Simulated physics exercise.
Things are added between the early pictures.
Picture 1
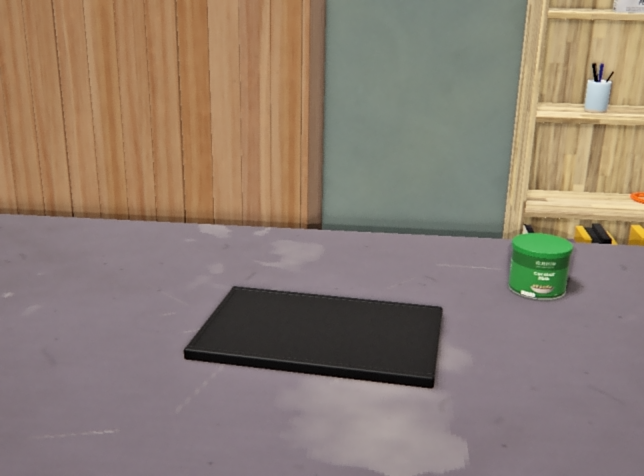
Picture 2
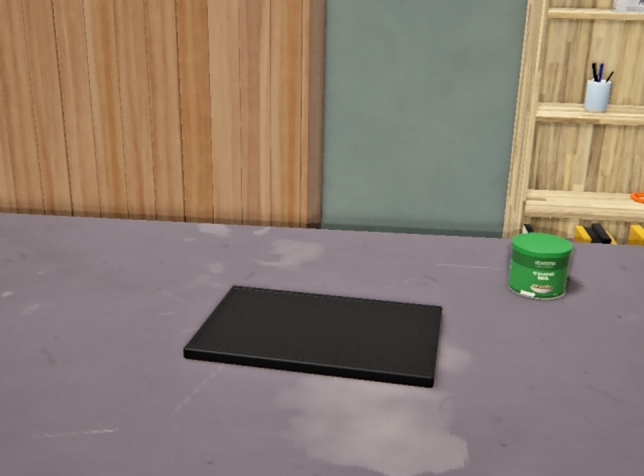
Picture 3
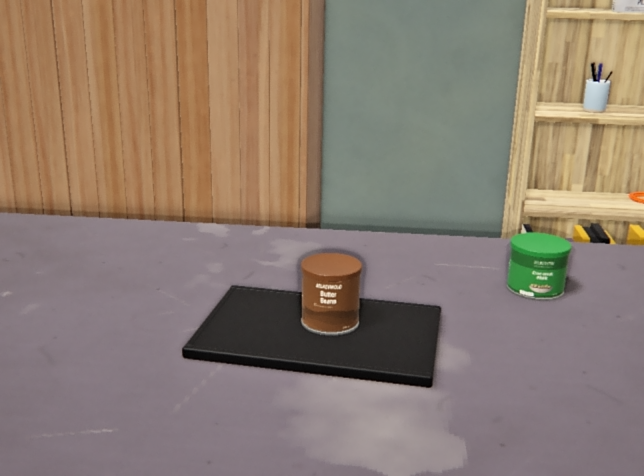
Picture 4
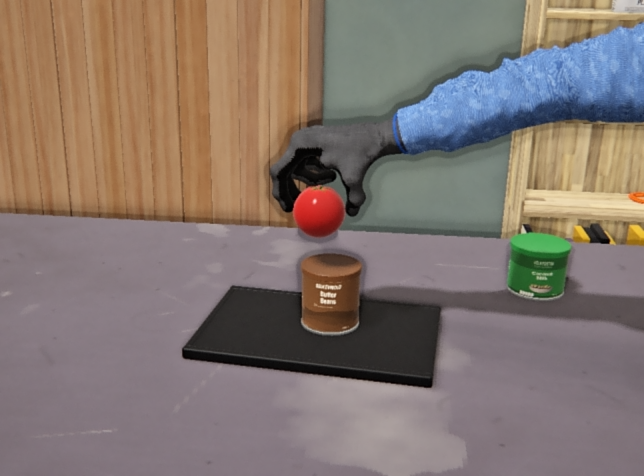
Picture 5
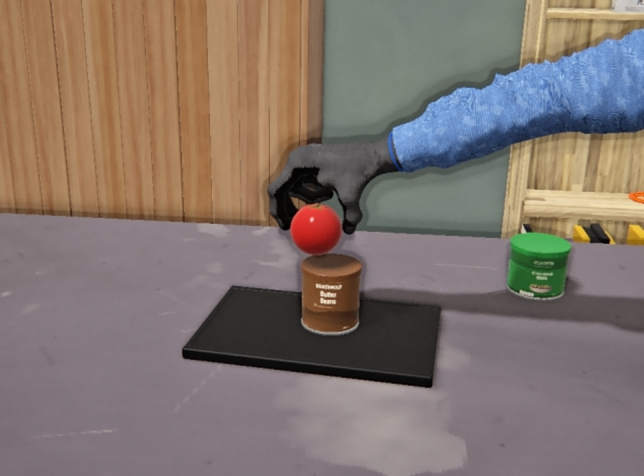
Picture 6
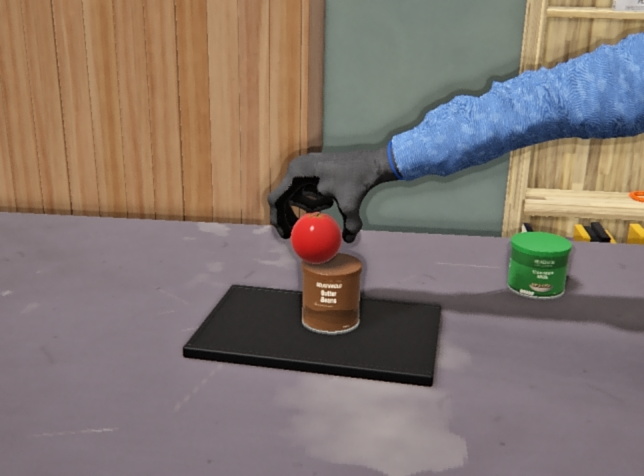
A brown tin appeared on the black tray near a green tub, then a gloved hand in a blue sleeve lowered a shiny red tomato a short way to the top of the tin.
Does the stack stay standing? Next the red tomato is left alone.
Yes.
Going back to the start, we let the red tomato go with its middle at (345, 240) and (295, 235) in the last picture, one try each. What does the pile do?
In the first case it holds; in the second case it comes apart.
Then, 0.20 s after the last picture, nothing has stirred.
Then, 0.50 s after the last picture, red tomato resting near (316, 239).
At rest, all 4 in place. Seen from the same camera at the end, red tomato near (316, 238). The pile keeps its balance.
